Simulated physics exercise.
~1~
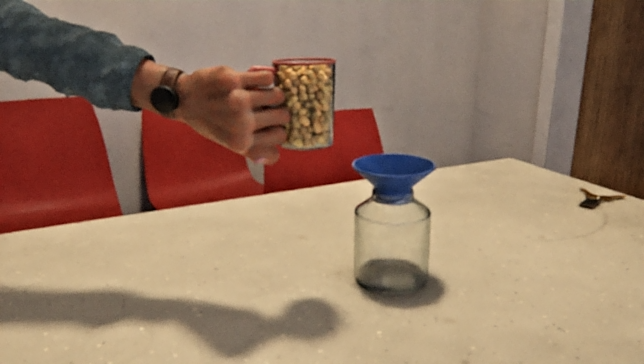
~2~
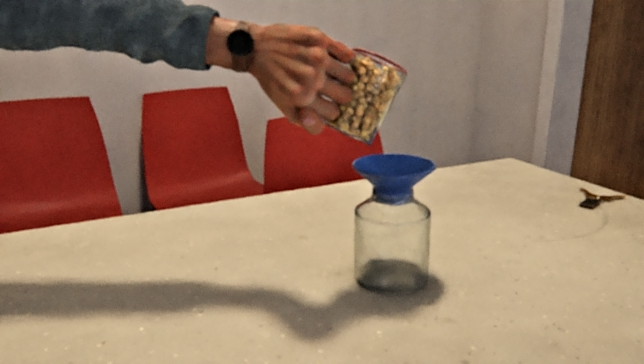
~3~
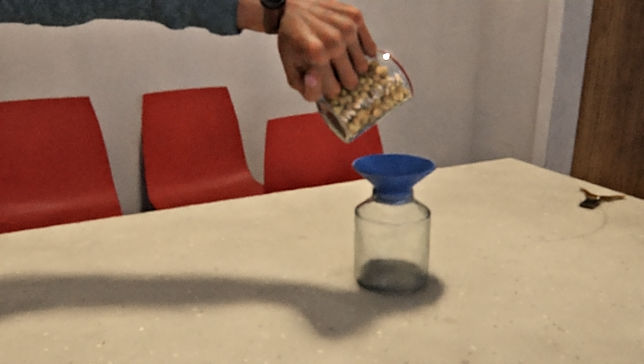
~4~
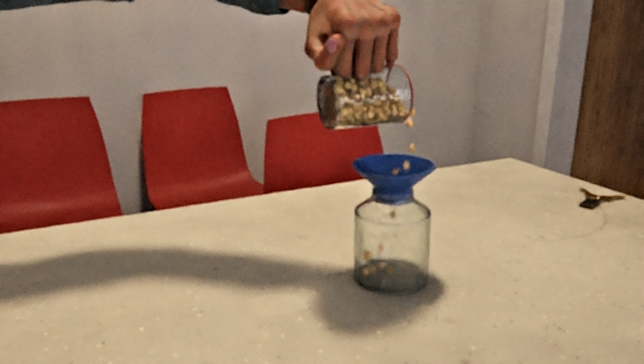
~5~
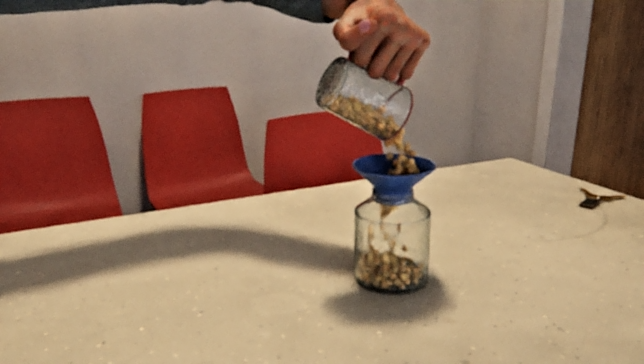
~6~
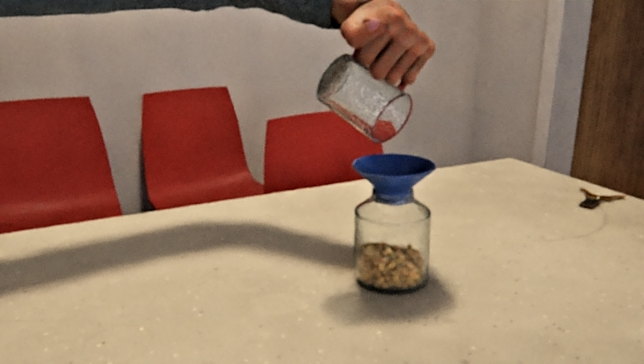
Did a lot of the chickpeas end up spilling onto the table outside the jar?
No, the chickpeas went down through the blue funnel and ended up in the jar, and the table around it stayed clear.
